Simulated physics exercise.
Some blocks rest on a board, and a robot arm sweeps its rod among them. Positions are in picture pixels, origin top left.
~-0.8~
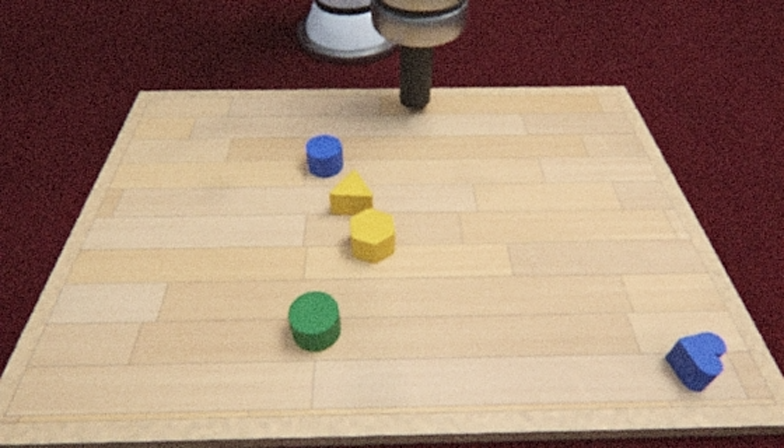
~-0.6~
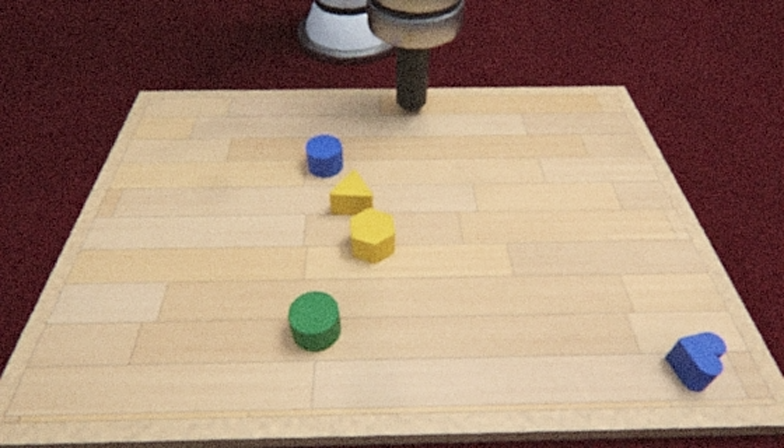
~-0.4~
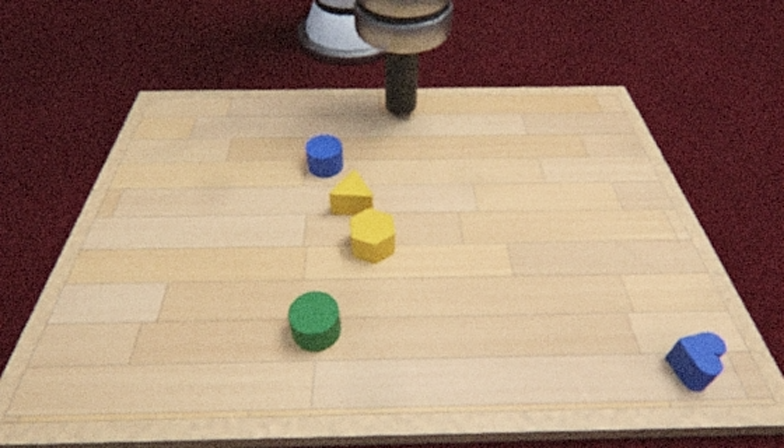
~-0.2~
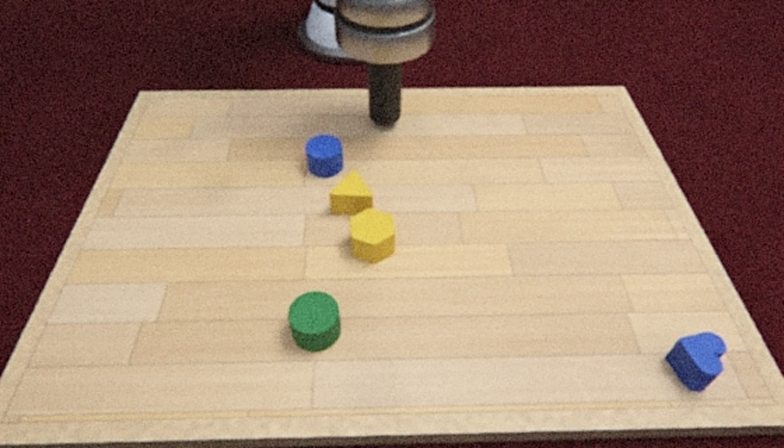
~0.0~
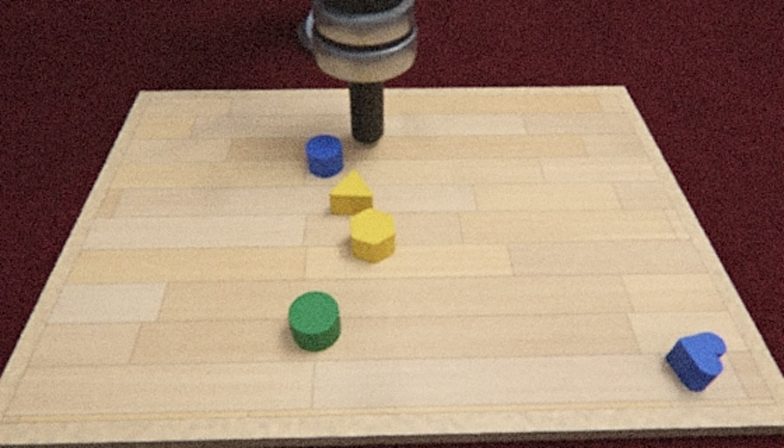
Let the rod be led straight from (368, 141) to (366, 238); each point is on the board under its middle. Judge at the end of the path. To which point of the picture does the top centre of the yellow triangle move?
At the end it should sit near (330, 210).
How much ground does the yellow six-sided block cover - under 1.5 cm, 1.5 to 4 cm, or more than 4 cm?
The answer will be the middling band, 1.5 to 4 cm.
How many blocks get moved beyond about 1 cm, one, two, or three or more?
Answer: Two blocks.
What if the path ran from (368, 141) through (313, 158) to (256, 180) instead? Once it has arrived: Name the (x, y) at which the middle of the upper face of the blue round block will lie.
At pixel (292, 171).
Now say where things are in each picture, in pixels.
In the first picture, tip of the rod at (415, 99), middles of tops, blue round block at (324, 146), yellow triangle at (352, 186), yellow six-sided block at (372, 225).
In the second picture, rod at (411, 101), nothing pushed.
In the third picture, rod at (401, 106), nothing pushed.
In the fourth picture, rod at (385, 115), nothing pushed.
In the fifth picture, rod at (368, 133), blue round block at (324, 146), yellow triangle at (352, 186), yellow six-sided block at (372, 225).
What follows on the original path. One third of the way, rod at (368, 162); nothing pushed yet.
Two thirds of the way, rod at (367, 194); yellow triangle at (342, 199).
At the end, rod at (366, 230); blue round block unmoved; yellow triangle at (330, 210), turned 20° clockwise; yellow six-sided block at (377, 252), turned 10° anticlockwise.
